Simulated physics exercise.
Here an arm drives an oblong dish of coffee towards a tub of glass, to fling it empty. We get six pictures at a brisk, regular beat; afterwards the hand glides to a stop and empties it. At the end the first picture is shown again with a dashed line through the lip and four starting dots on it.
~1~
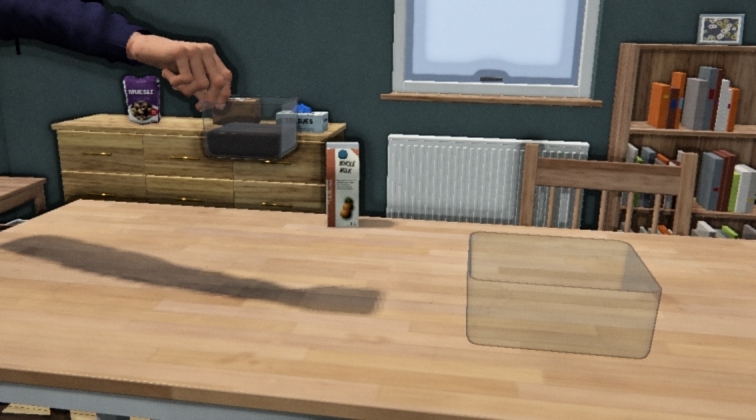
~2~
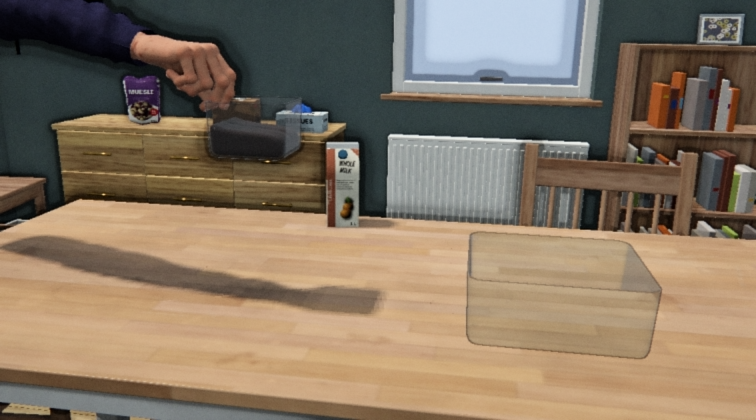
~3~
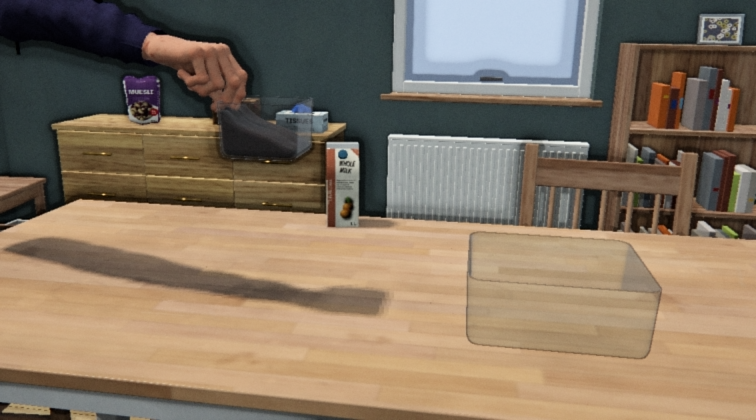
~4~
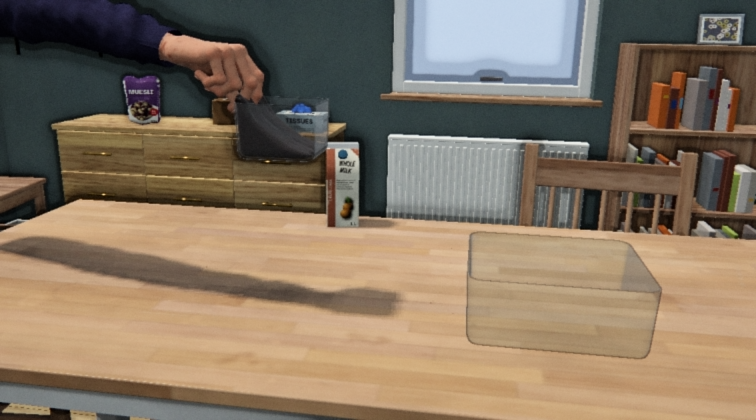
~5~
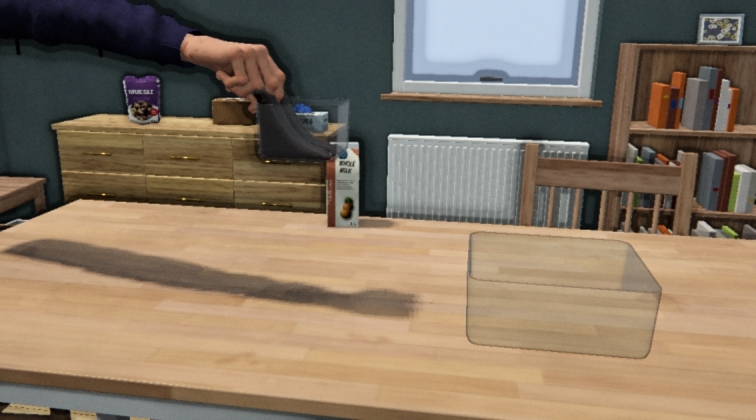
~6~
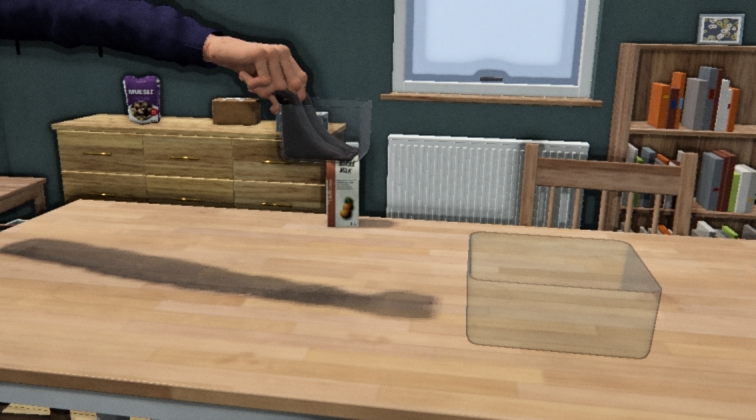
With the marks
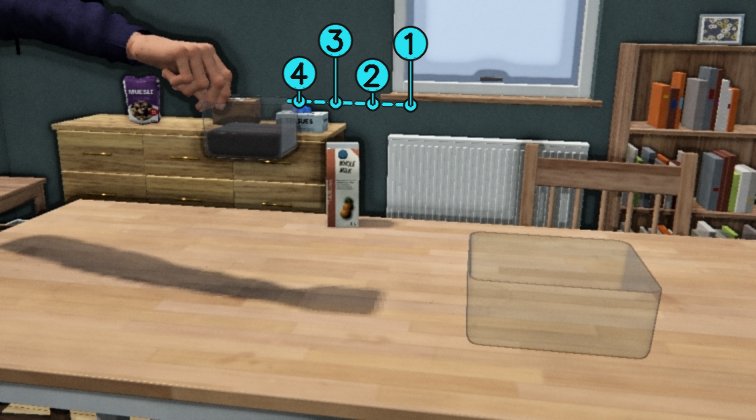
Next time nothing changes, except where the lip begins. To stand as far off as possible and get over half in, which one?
3 is the one.
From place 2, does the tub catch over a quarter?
Yes, it does.
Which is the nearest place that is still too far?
It is 4.
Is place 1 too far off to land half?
No, not at all.
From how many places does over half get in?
Three of the four.
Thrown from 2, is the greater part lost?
No, not at all.
On the marked copy, 1 at (410, 105); 2 at (372, 103); 3 at (335, 102); 4 at (299, 101).
With 1, about 76 % lands in the tub, 6 % falls short and 18 % goes beside or beyond.
With 2, about 77 % lands in the tub, 13 % falls short and 9 % goes beside or beyond.
With 3, about 63 % lands in the tub, 31 % falls short and 7 % goes beside or beyond.
With 4, about 34 % lands in the tub, 64 % falls short and 3 % goes beside or beyond.
